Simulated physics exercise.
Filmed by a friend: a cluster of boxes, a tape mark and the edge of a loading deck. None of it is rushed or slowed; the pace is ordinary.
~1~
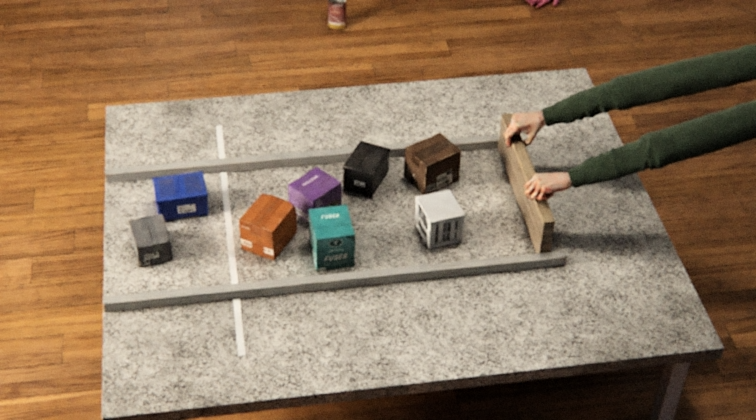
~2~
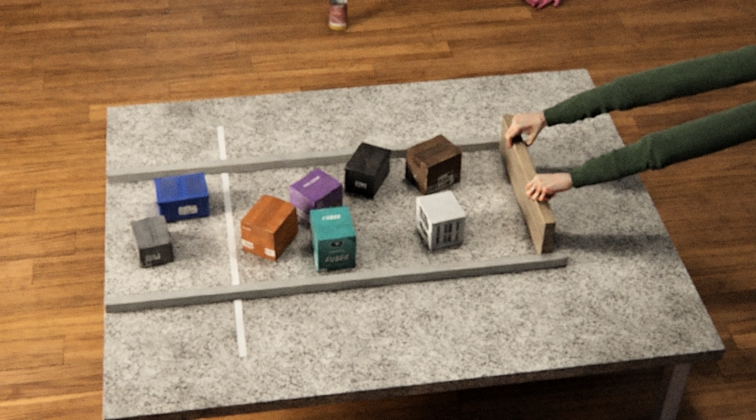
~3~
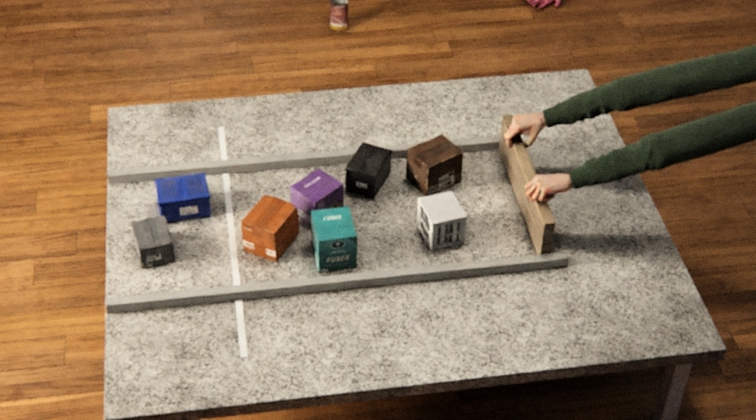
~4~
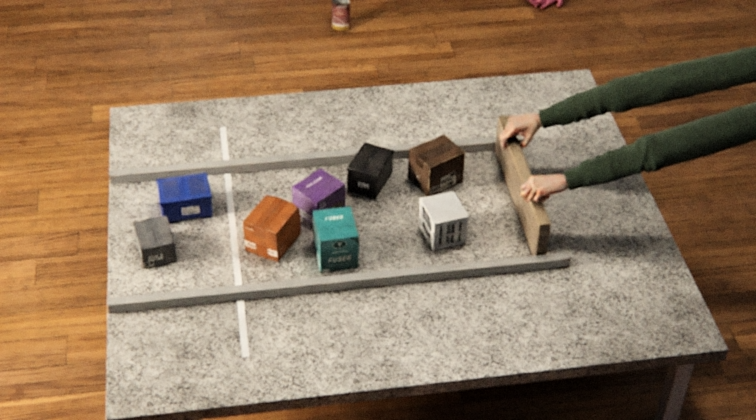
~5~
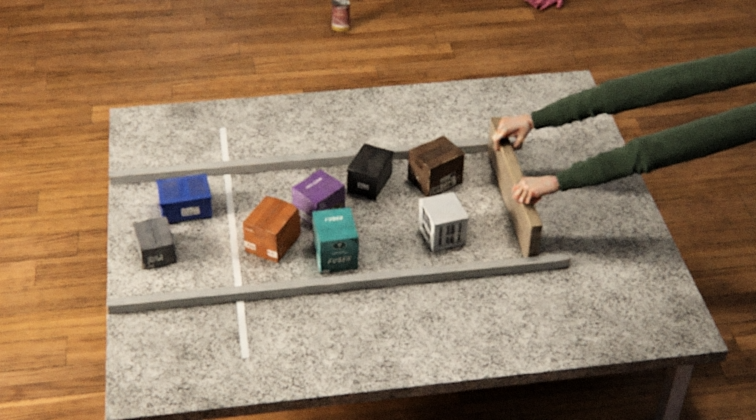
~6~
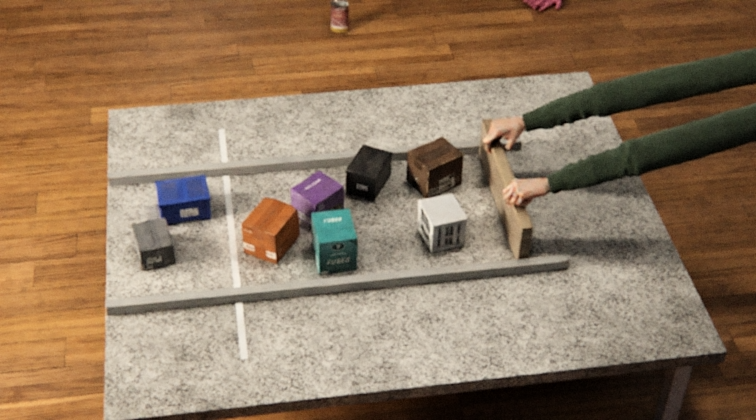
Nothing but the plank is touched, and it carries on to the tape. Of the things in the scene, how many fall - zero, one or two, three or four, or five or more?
Of those, zero fall.
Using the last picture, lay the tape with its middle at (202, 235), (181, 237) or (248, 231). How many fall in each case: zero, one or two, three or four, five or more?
In the order of the places given: 1 or 2; one or two; no fall at all.
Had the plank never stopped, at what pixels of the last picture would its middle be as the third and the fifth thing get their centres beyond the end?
The middle is near (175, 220) first and near (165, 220) after.
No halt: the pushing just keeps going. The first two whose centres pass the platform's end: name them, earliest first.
The blue tote goes first and the grey parcel follows.
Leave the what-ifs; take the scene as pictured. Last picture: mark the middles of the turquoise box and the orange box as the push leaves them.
Around (177, 257), then around (171, 222).
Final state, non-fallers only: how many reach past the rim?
The total comes out at 1.
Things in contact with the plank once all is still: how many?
That number would be 3.
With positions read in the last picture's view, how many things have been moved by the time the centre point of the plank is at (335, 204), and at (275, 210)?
Counting first: 6, next 7.
Soon after, none off yet; grey parcel at rest near (154, 244); blue tote at rest near (184, 200); orange box at rest near (271, 230).
After that, none off yet; grey parcel at rest near (154, 244); blue tote at rest near (184, 200); orange box displaced a little near (262, 229).
And then, none off yet; grey parcel at rest near (154, 244); blue tote displaced a little near (177, 201); orange box displaced about its own width near (218, 223).
In the end, the number that fall off is zero.
